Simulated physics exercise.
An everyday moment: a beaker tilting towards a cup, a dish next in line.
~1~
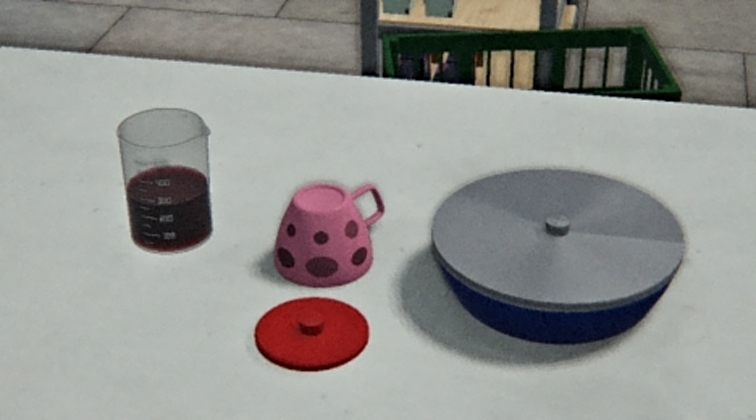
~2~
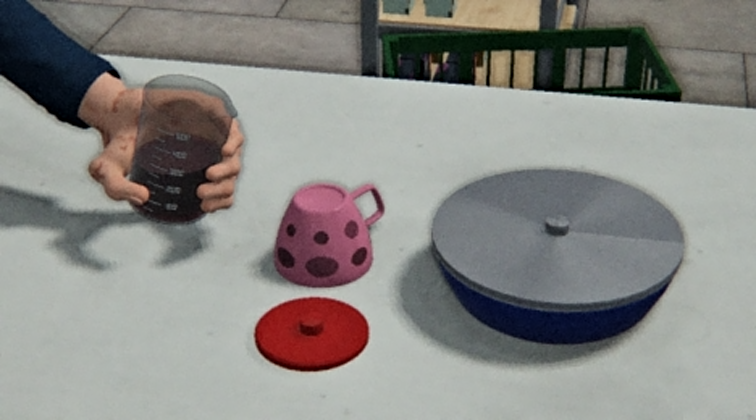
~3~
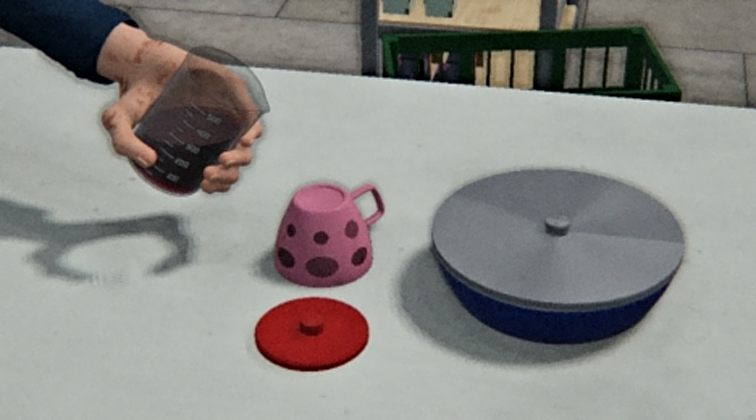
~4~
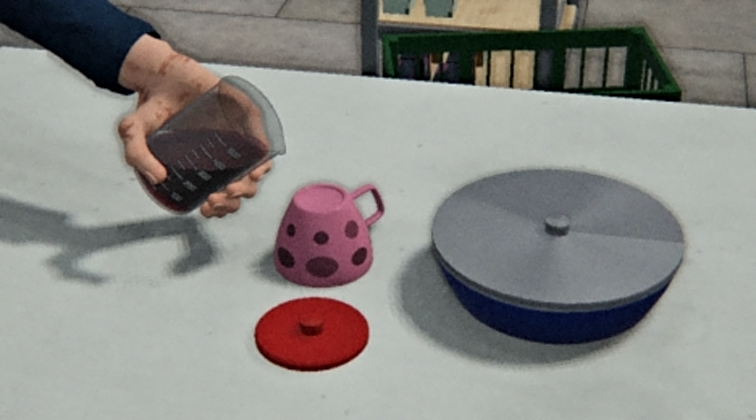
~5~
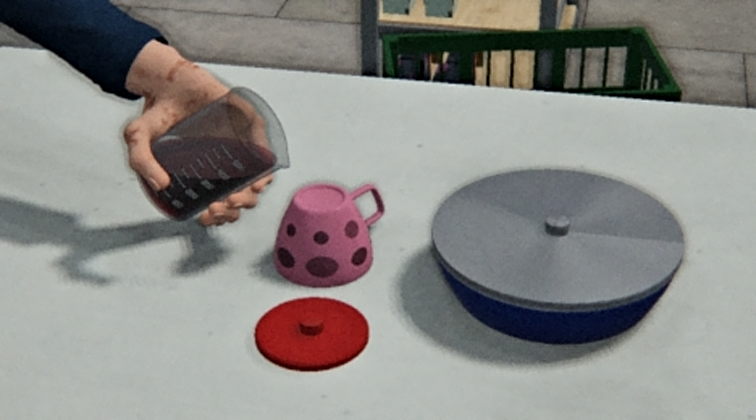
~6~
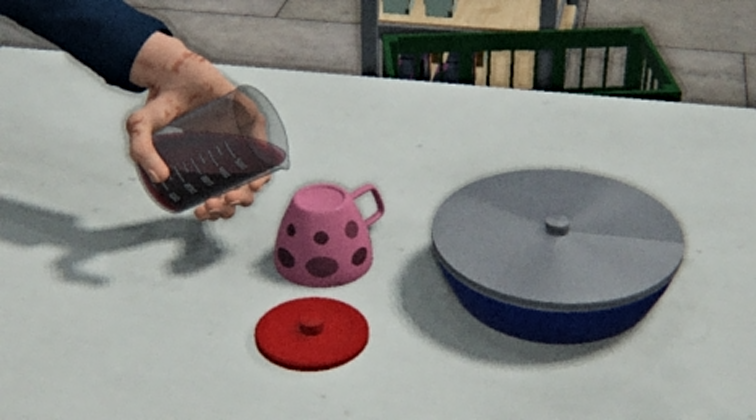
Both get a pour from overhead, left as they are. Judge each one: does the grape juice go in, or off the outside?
Cup - off the outside, dish - off the outside.
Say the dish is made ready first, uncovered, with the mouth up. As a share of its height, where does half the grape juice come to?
Roughly 10 per cent.
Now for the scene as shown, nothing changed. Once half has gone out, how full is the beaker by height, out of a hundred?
I'd put the level around 20 percent of the height.
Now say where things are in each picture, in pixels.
At the start; beaker (167, 180) about half full; cup (323, 232) upside down; dish (555, 265) with its lid on, in the first picture.
A hand has the beaker; beaker about half full, surface at (177, 155); cup (323, 232) upside down, in the second picture.
Tilting; beaker (195, 122) tipped 35° with all of its load; dish (555, 265) with its lid on, in the third picture.
No stream yet; beaker (209, 146) tipped 50° with all of its load; cup (323, 232) upside down, in the fourth picture.
Still nothing leaves it; beaker (212, 155) tipped 55° with all of its load; dish (555, 265) with its lid on, in the fifth picture.
On the point of pouring; beaker (213, 150) tipped 60° with all of its load; cup (323, 232) upside down; dish (555, 265) with its lid on, in the sixth picture.
Shortly, it runs off the upturned base of the cup.
Then, it hits the lid of the dish and runs off.
At the finish, the cup is empty, in a puddle; the dish is empty, in a puddle.
